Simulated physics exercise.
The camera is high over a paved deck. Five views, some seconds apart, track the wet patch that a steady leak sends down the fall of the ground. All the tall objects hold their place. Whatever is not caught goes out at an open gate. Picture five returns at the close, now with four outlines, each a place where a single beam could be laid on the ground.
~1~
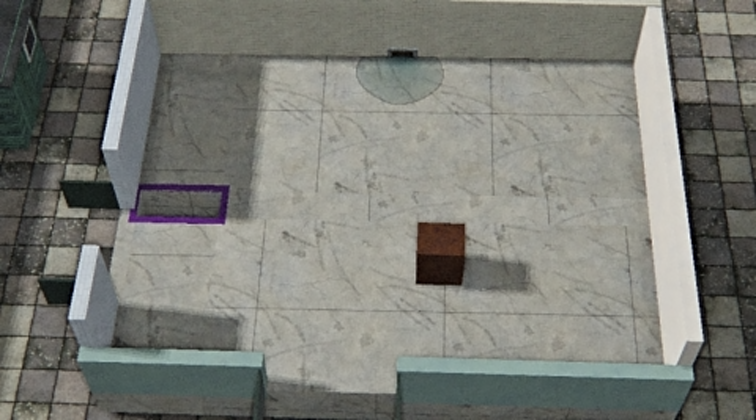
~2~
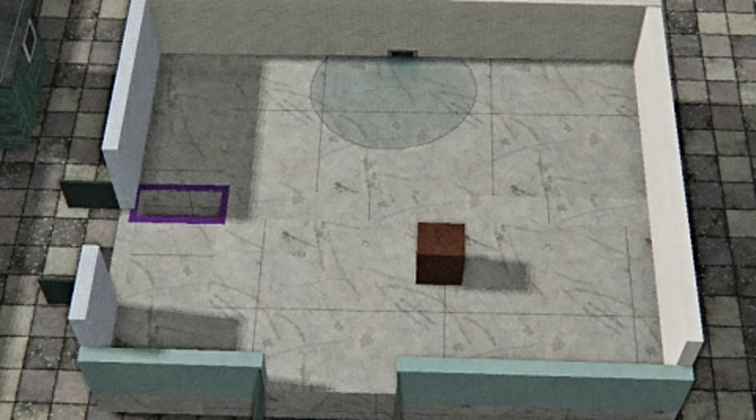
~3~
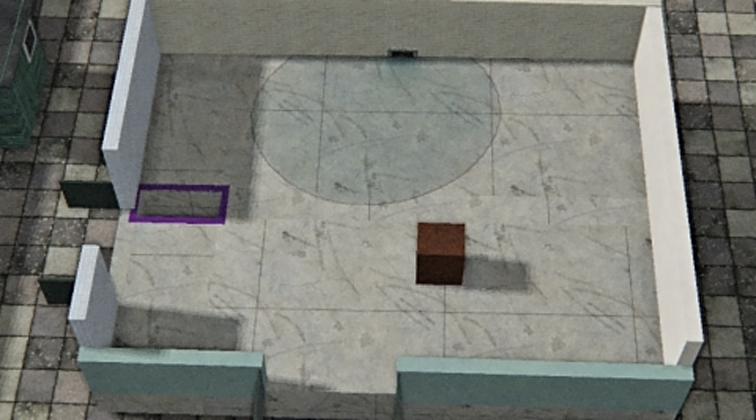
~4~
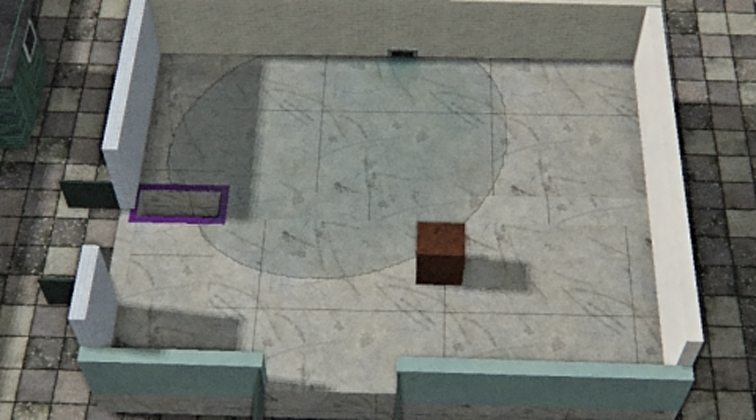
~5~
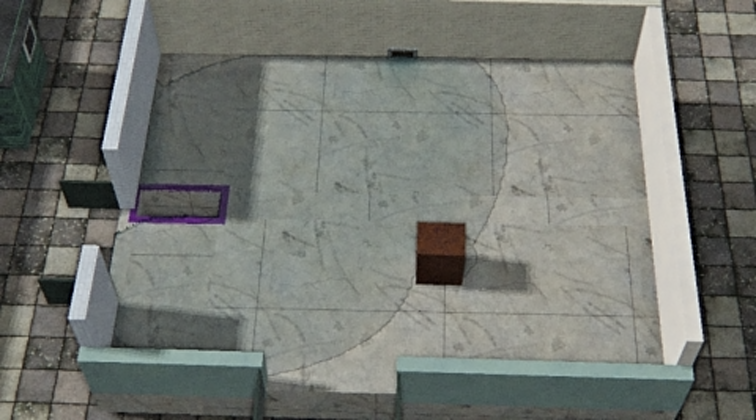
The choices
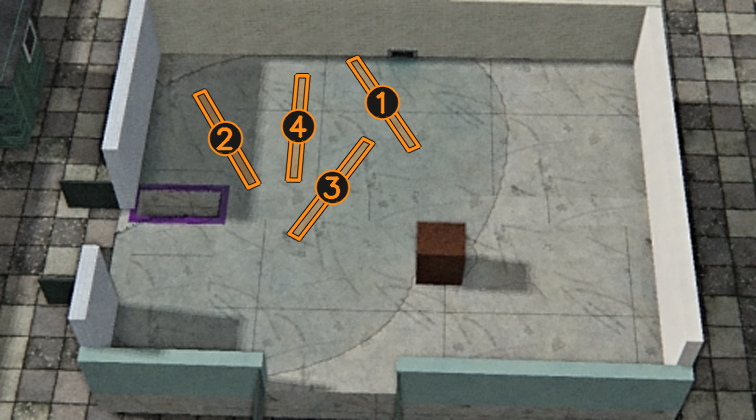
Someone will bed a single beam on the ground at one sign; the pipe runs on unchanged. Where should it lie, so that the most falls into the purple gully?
3.
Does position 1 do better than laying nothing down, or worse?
It is worse.
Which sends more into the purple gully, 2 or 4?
2.
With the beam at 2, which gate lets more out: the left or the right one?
The left gate.
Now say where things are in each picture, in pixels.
Outfall at (403, 53); purple gully at (179, 204); open gate at (127, 254); open gate at (332, 378); water covers 2 % of the ground and shows as far out as (391, 97); purple gully still dry.
Water covers 9 % of the ground and shows as far out as (404, 147); purple gully still dry.
Water covers 20 % of the ground and shows as far out as (331, 197); purple gully still dry.
Water covers 38 % of the ground and shows as far out as (233, 252); purple gully taking water.
Water covers 56 % of the ground and shows as far out as (124, 318); purple gully taking water.
On the marked copy, 1 from (352, 59) to (413, 148); 2 from (199, 93) to (253, 185); 3 from (294, 236) to (367, 141); 4 from (293, 180) to (302, 75).
With 1, about 10 % of the stream runs into the purple gully, about 90 % out by the gates.
With 2, about 22 % of the stream runs into the purple gully, about 78 % out by the gates.
With 3, about 40 % of the stream runs into the purple gully, about 60 % out by the gates.
With 4, about 15 % of the stream runs into the purple gully, about 85 % out by the gates.
